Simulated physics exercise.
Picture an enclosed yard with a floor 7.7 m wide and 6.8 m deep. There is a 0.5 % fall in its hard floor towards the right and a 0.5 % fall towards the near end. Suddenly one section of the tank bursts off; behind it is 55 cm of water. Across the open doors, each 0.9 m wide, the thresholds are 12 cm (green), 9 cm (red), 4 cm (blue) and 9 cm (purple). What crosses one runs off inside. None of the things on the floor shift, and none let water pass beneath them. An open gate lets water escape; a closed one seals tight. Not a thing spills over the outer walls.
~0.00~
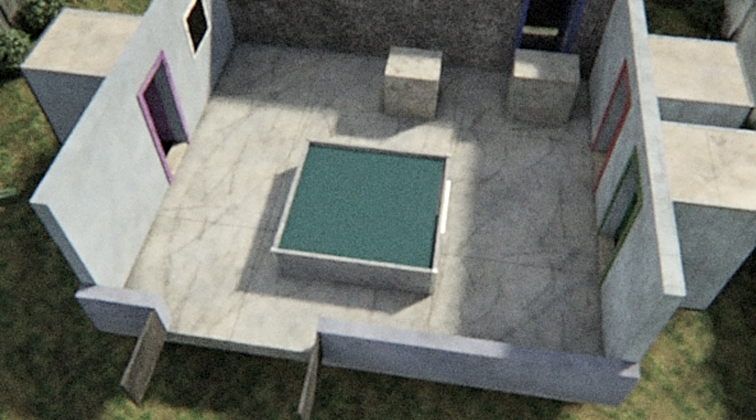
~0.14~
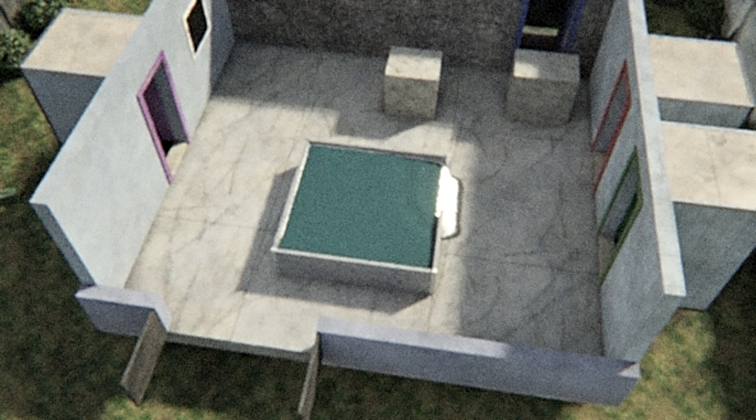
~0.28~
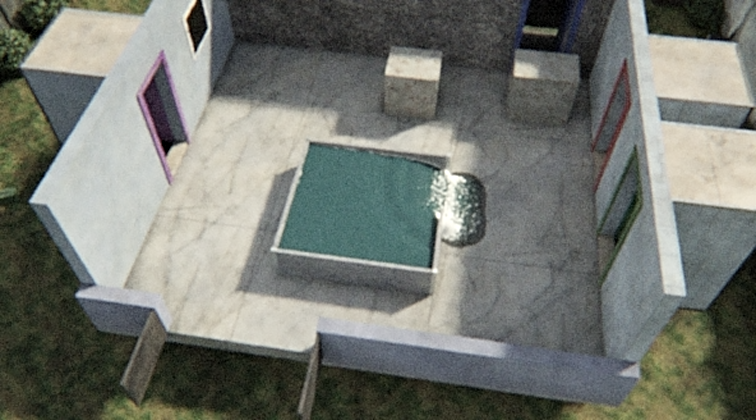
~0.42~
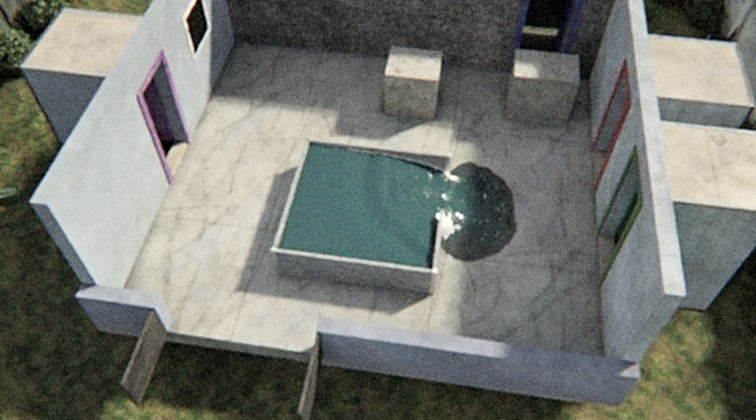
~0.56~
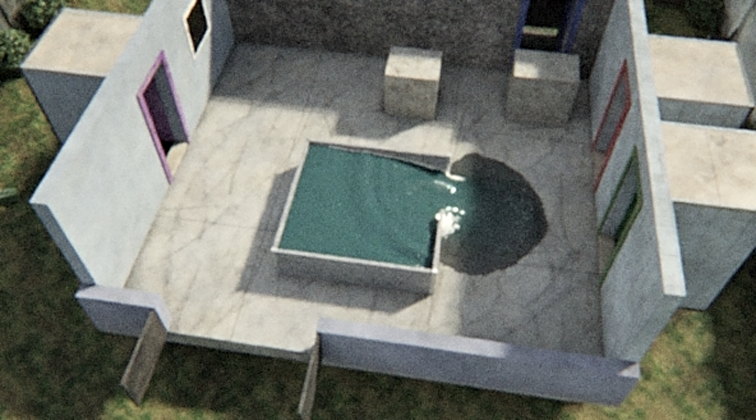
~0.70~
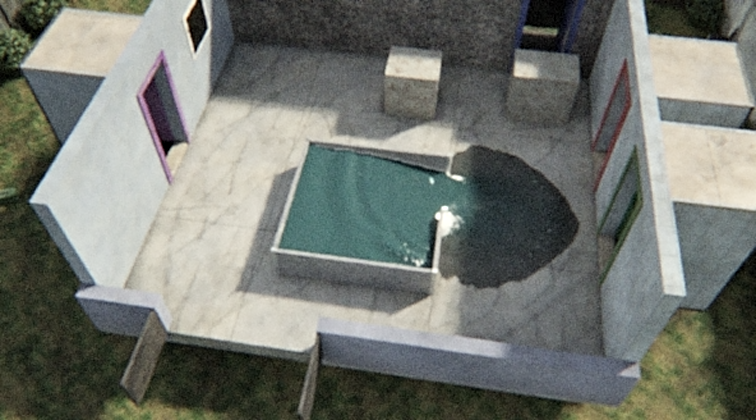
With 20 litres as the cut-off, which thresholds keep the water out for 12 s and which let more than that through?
Watch the green door: It will outstrip the limit; watch the red door: It will outstrip the limit; watch the blue door: It will outstrip the limit; watch the purple door: It will not outstrip the limit.
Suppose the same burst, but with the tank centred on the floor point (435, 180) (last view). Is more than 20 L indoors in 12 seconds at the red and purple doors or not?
Checking the limit: The red door is beyond it and the purple door is within it.
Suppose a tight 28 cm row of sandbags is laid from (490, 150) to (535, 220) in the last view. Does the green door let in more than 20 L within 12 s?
Outcome - green: Fail.
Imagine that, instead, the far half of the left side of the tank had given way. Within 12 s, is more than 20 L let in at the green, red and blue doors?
Then: Green short of it, red short of it, blue short of it.
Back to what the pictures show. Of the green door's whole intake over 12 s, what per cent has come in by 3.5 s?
Roughly 70 percent is in by then.
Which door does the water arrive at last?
Result: Purple door.
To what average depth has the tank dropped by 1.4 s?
The mean depth is some 43 cm.
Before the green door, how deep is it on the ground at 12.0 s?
The depth there is around 9.0 cm.
After 1.4 s water covers 20 % of the floor and is deepest (36 cm) near (449, 193); green door 14 cm at the sill, 7 L in, red door 10 cm at the sill, 0 L in, blue door not reached, purple door not reached.
After 2.2 s water covers 25 % of the floor and is deepest (32 cm) near (448, 200); green door 25 cm at the sill, 46 L in, red door 23 cm at the sill, 36 L in, blue door not reached, purple door not reached.
After 3.5 s water covers 30 % of the floor and is deepest (31 cm) near (584, 89); green door 21 cm at the sill, 122 L in, red door 20 cm at the sill, 117 L in, blue door 7 cm at the sill, 3 L in, purple door not reached.
After 7.0 s water covers 65 % of the floor and is deepest (16 cm) near (585, 379); green door 14 cm at the sill, 173 L in, red door 14 cm at the sill, 211 L in, blue door 7 cm at the sill, 41 L in, purple door not reached.
After 12.0 s water covers 95 % of the floor and is deepest (12 cm) near (585, 379); green door 9 cm at the sill, 176 L in, red door 10 cm at the sill, 237 L in, blue door 5 cm at the sill, 60 L in, purple door 5 cm at the sill, 0 L in.
